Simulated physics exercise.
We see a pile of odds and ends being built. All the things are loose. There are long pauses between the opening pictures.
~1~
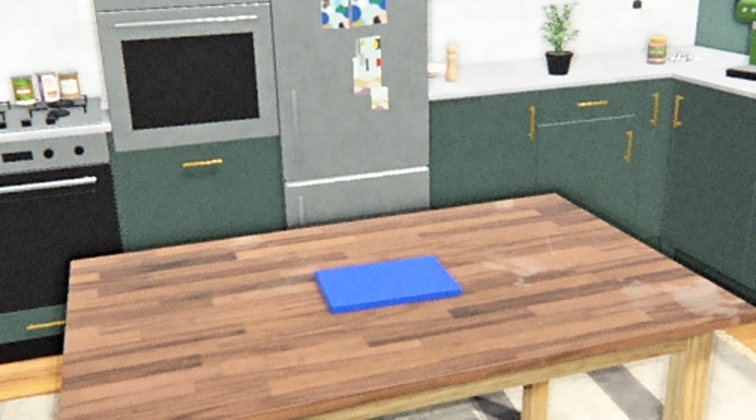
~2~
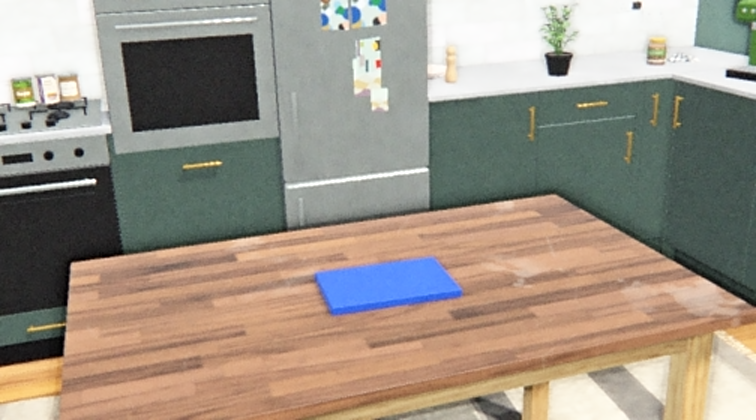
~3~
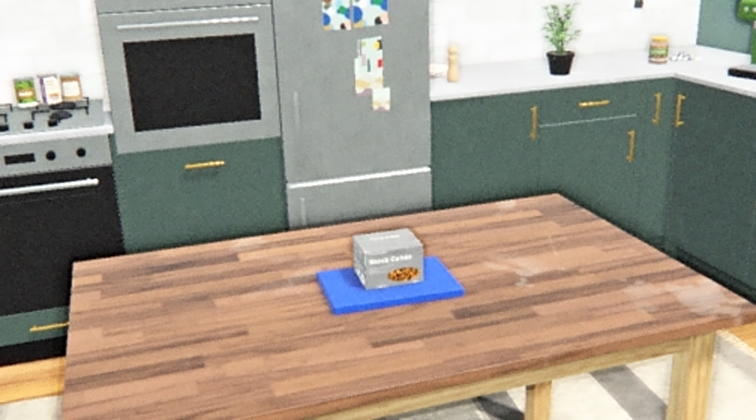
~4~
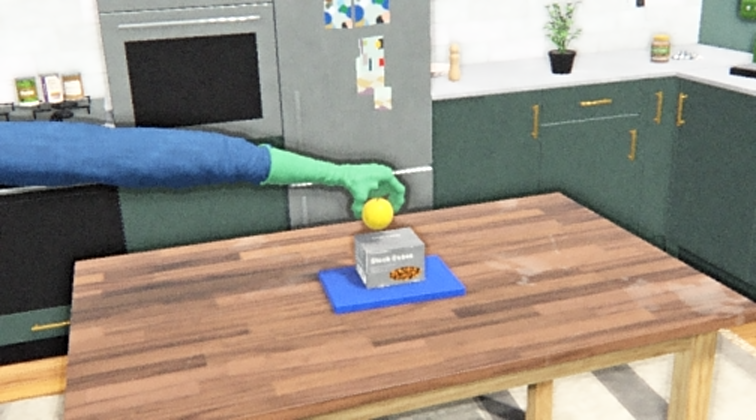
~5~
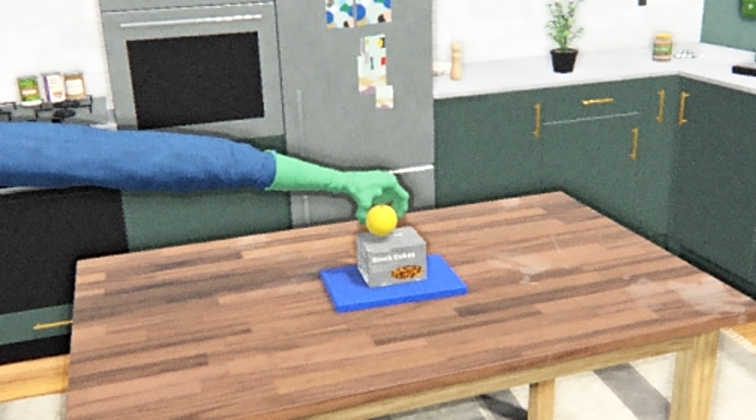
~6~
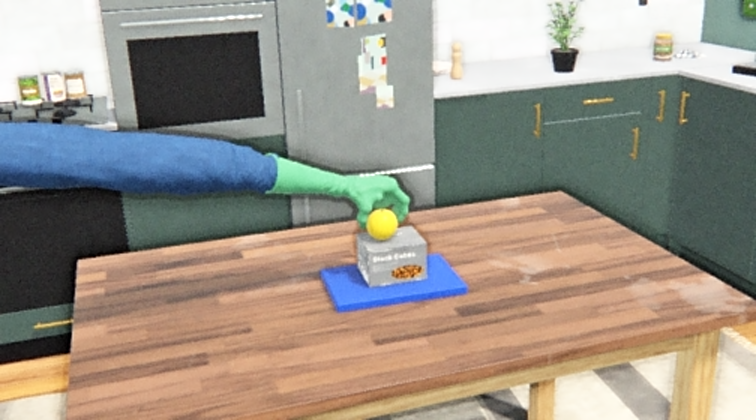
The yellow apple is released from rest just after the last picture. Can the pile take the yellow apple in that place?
The pile stays up.
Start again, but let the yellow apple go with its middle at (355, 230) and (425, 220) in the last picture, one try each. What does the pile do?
In the first case it gives way; in the second case it loses its balance.
Then, 0.20 s later than the last frame, all is still.
Then, 0.40 s later than the last frame, yellow apple resting near (382, 225).
When it is over, all 3 as before. End places, in pixels of the last picture, yellow apple near (382, 225). The pile holds.
